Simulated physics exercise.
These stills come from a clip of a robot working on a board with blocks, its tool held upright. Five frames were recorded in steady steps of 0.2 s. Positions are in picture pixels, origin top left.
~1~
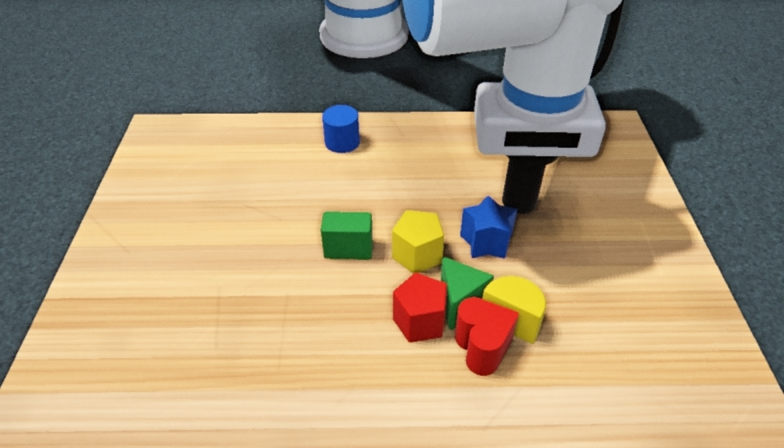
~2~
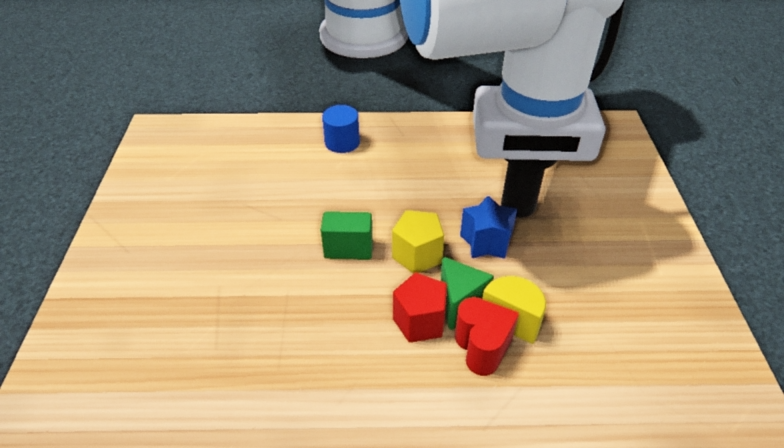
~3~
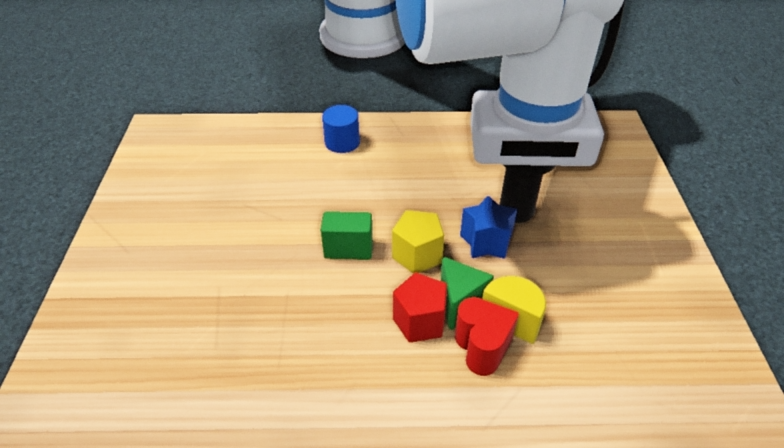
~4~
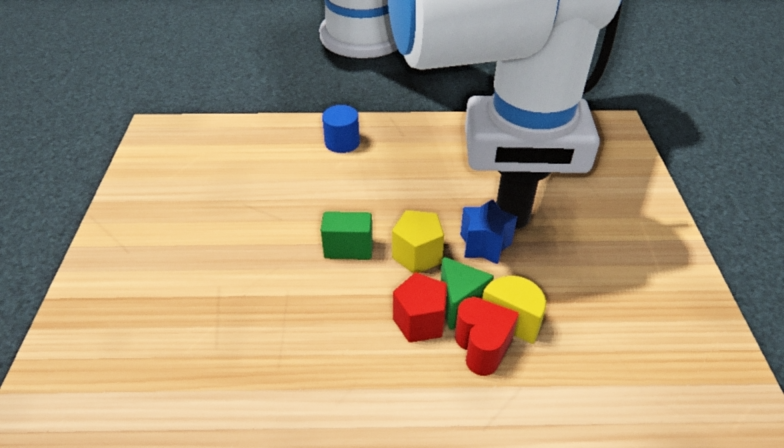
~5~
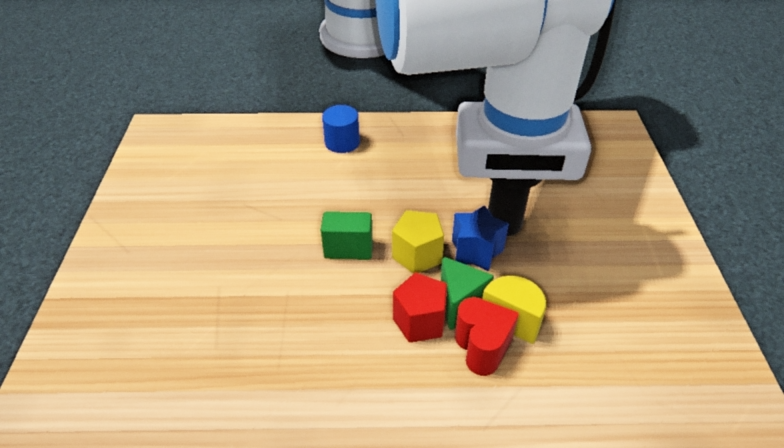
A robot arm with a black tool moves slightly left and toward the viewer on a wooden board, nudging the blue star a short way toward the nearby blocks, while the other red, yellow, green and blue pieces stay still.
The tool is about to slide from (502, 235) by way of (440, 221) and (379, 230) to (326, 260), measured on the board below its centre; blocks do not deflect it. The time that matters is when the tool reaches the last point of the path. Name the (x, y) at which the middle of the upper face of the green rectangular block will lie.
It will likely be found at (303, 255).
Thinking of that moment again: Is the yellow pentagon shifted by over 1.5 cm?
No, that is not how it ends up.
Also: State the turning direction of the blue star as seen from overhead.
Looking down on the board, it turns counter-clockwise.
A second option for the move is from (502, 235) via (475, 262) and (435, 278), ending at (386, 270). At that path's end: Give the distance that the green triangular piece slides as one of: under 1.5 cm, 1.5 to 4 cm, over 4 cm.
Travels 1.5 to 4 cm.
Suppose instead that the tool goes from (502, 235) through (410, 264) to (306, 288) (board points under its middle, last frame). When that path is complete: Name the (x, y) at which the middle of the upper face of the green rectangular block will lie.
That would be at about pixel (317, 221).
The first path, step by step. One third of the way, tool (440, 212); yellow pentagon (414, 228); blue star (465, 223), turned 50° anticlockwise.
Two thirds of the way, tool (378, 221); green rectangular block (344, 222); yellow pentagon (414, 228); blue star (465, 224), turned 50° anticlockwise.
At the end, tool (325, 251); green rectangular block (303, 255), turned 20° clockwise; yellow pentagon (414, 228); blue star (465, 224), turned 50° anticlockwise.
